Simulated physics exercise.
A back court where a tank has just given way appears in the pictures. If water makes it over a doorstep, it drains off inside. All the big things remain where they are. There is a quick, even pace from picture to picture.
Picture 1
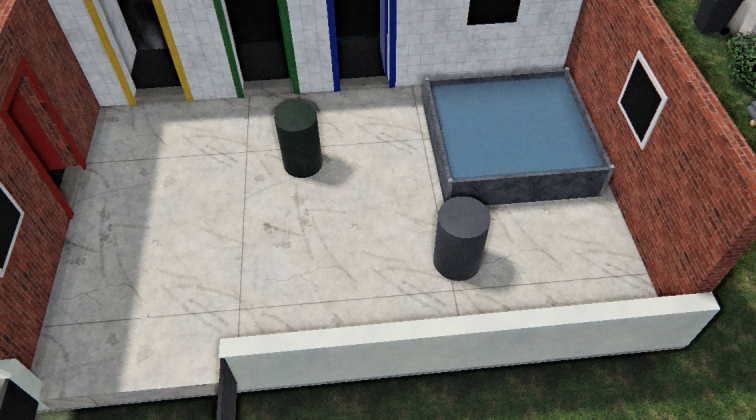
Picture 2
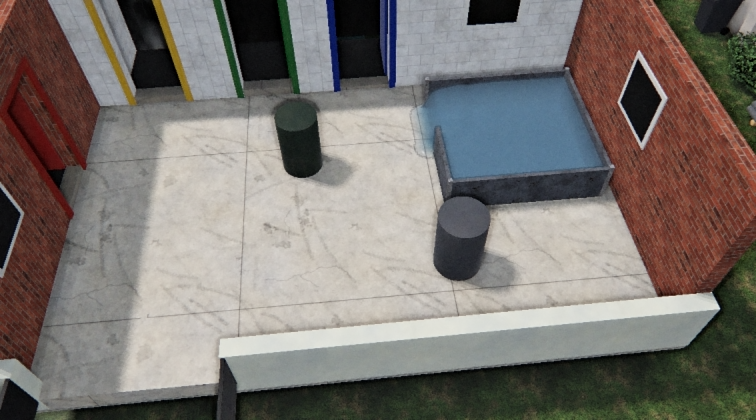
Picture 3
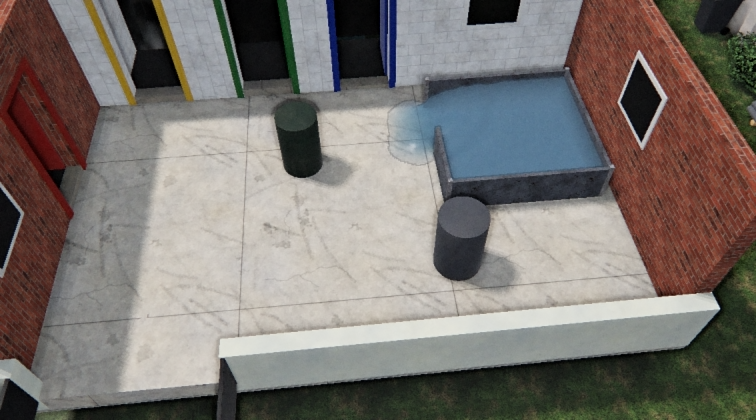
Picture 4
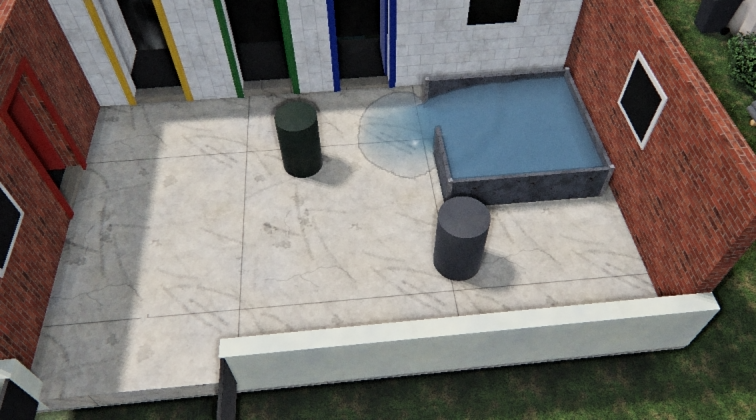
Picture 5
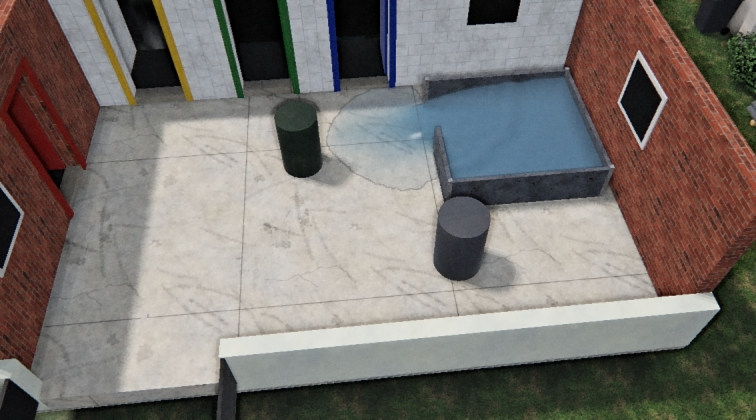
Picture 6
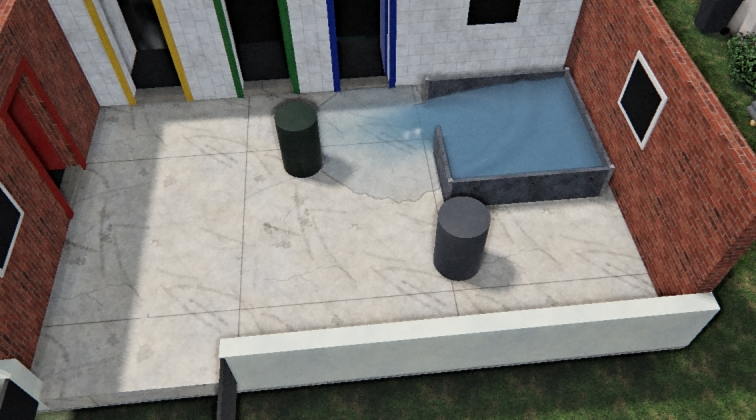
Water poured out through a gap in the left side of a raised tank in a walled court, spreading in a widening, thin sheet across the pale paving to the dark green cylinder.
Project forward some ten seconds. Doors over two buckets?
Outcome: The blue door tops two buckets. The yellow door never tops two buckets. The red door never tops two buckets. The green door never tops two buckets.
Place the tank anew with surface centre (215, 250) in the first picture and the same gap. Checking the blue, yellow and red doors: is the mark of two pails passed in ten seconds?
Lab note - blue door doesn't reach it, yellow door crosses the line, red door crosses the line.
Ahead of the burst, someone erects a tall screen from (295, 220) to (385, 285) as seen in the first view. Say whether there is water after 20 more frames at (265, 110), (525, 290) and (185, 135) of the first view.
Taking the points in order, they are inundated, high and dry and inundated.
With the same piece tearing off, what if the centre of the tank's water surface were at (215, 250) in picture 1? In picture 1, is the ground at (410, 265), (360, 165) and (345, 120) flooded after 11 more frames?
Spared, spared, spared.
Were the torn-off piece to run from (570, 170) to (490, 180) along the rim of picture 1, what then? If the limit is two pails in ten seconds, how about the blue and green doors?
Here's my take: Blue fails to reach the limit, and green fails to reach the limit too.
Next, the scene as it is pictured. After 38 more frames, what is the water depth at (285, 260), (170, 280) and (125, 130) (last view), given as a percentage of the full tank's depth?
Respectively 4, 8 and 25 per cent.
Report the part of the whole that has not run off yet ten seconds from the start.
That works out to about 74 per cent.
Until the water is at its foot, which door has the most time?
It's the red door.
A moment on, water covers 20 % of the floor; the blue door under two buckets in, the yellow door not reached, the red door not reached, the green door wet at the sill, nothing in.
Next, water covers 30 % of the floor; the blue door over two buckets in, the yellow door wet at the sill, nothing in, the red door not reached, the green door wet at the sill, nothing in.
Then, water covers 50 % of the floor; the blue door far over two buckets in, the yellow door wet at the sill, nothing in, the red door wet at the sill, nothing in, the green door wet at the sill, nothing in.
Later, water covers 70 % of the floor; the blue door far over two buckets in, the yellow door under two buckets in, the red door under two buckets in, the green door wet at the sill, nothing in.
In the end, water covers 85 % of the floor; the blue door far over two buckets in, the yellow door under two buckets in, the red door under two buckets in, the green door wet at the sill, nothing in.
